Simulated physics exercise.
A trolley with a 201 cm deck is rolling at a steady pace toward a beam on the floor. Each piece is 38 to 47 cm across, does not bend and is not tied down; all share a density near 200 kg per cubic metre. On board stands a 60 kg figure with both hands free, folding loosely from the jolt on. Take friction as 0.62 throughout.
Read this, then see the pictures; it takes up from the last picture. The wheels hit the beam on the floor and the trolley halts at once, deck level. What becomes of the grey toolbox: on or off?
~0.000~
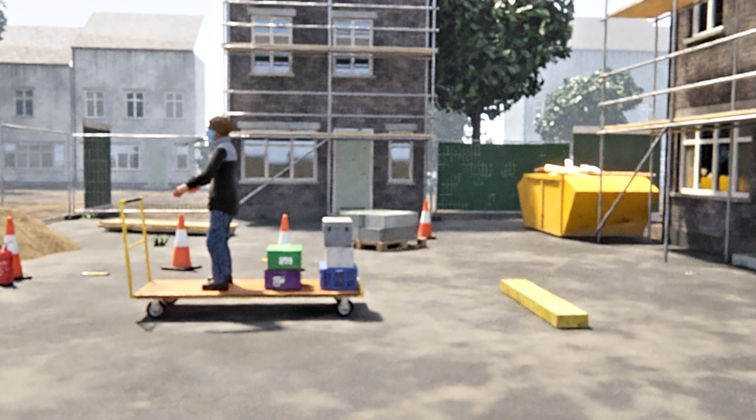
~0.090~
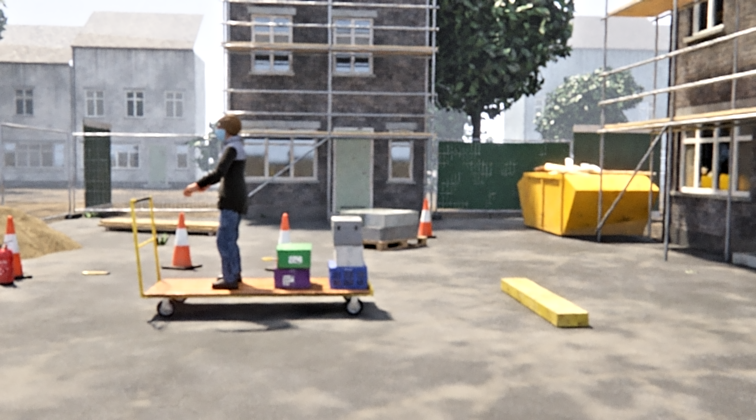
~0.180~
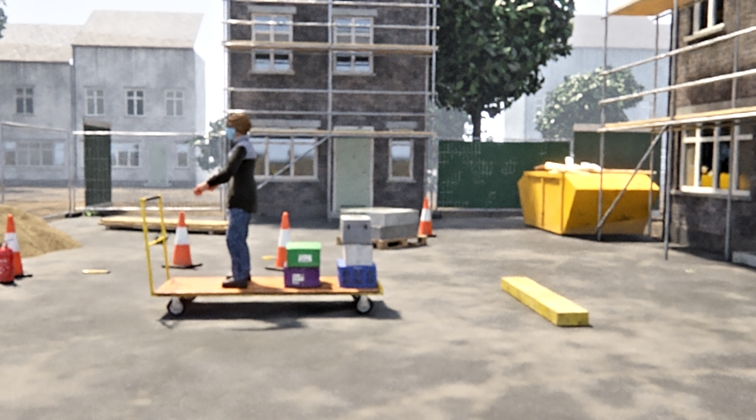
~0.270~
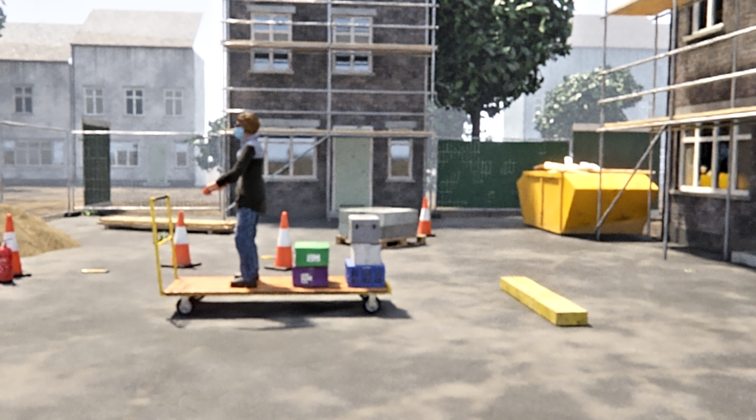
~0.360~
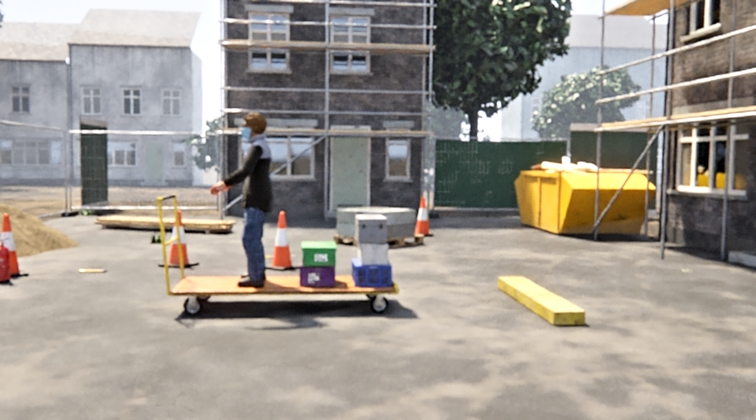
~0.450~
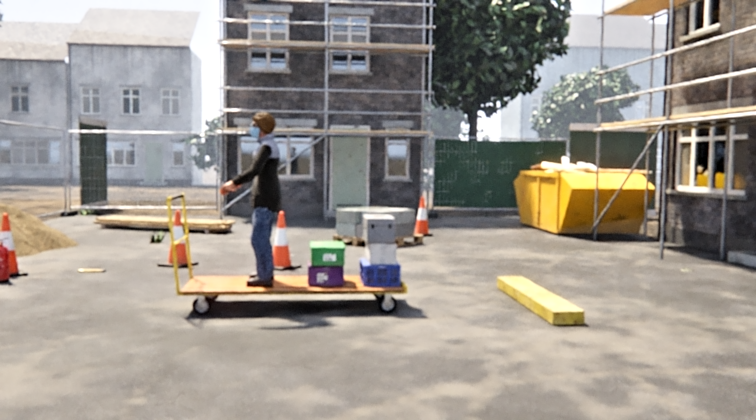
The grey toolbox stays on.
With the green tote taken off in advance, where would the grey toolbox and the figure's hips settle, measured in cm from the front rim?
Then: Grey 20 cm behind; hips 90 cm behind.
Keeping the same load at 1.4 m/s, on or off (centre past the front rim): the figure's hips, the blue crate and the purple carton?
I'd expect the hips to stay in place, blue to stay in place and purple to stay in place.
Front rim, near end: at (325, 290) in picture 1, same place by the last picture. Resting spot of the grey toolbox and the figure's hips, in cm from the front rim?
So the grey one ends up 80 cm ahead of the front rim, while the hips settle 50 cm behind it.
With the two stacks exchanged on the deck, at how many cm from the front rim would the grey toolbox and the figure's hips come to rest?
Grey 30 behind, hips 110 behind.
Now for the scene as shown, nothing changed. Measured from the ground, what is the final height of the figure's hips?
They end up some 35 cm off the ground.
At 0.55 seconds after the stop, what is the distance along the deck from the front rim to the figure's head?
At that moment it sits around 120 cm behind the rim.
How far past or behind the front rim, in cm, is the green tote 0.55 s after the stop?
Behind the rim, near 60 cm.
The wheels strike at 1.78 s.
After 2.03 s the grey toolbox is 12 cm behind the rim, tilted 10°, near (520, 228) in the last picture's view.
After 2.33 s the grey toolbox is 18 cm behind the rim, tilted 0°, near (514, 229) in the last picture's view.
After 2.78 s the grey toolbox is 17 cm behind the rim, tilted 0°, near (515, 229) in the last picture's view.
At rest, 4.2 s, nothing is past the rim; behind it, purple carton, grey toolbox, white parcel, green tote, blue crate and the figure's hips.
